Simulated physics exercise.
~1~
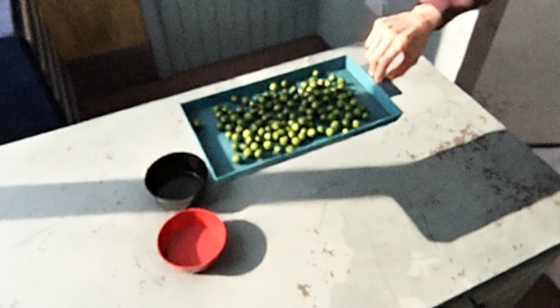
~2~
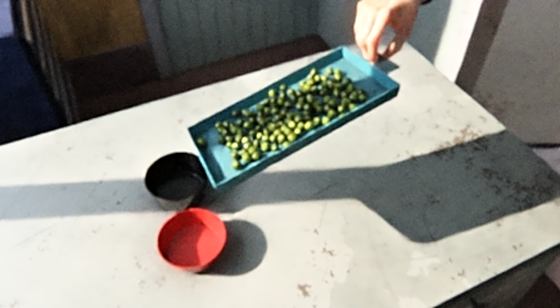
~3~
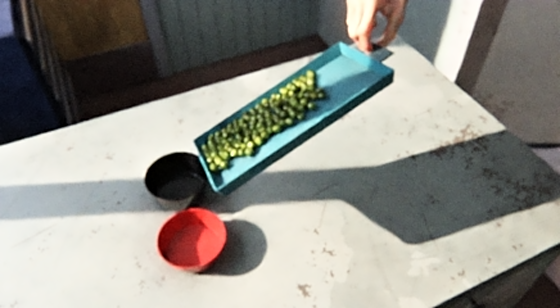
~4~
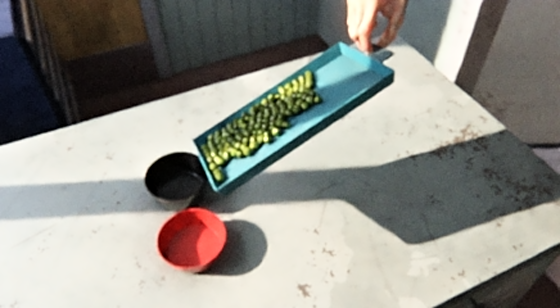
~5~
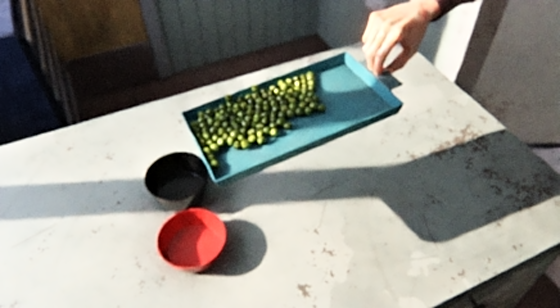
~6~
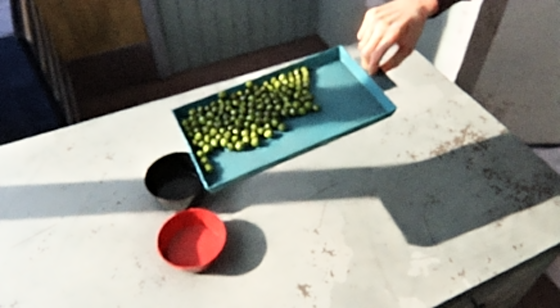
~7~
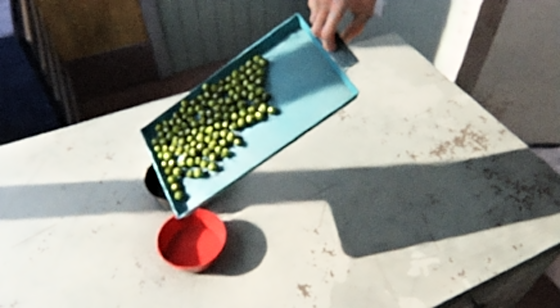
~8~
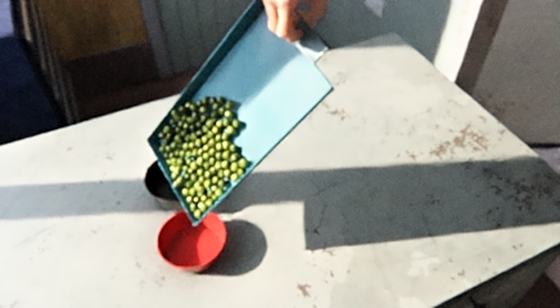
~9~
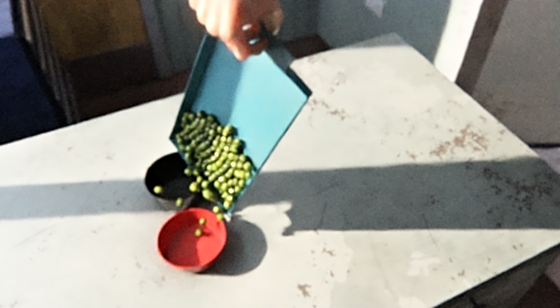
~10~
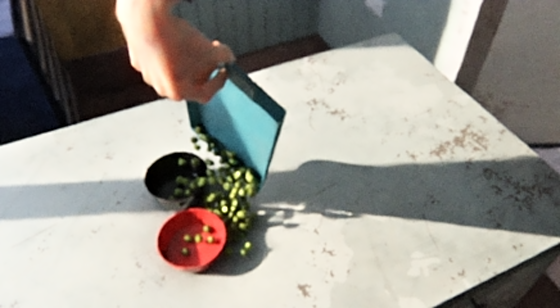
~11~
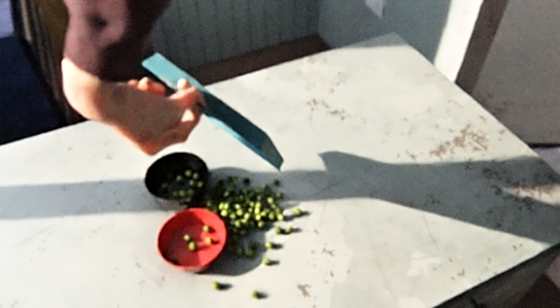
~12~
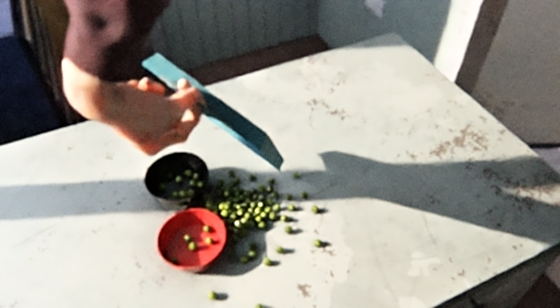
On a worn pale table, a hand tilted a blue tray of small green olives, levelled it, then swung it left and tipped it steeply over a black dish and a red one, but most spilled onto the tabletop, with only a few landing in each.
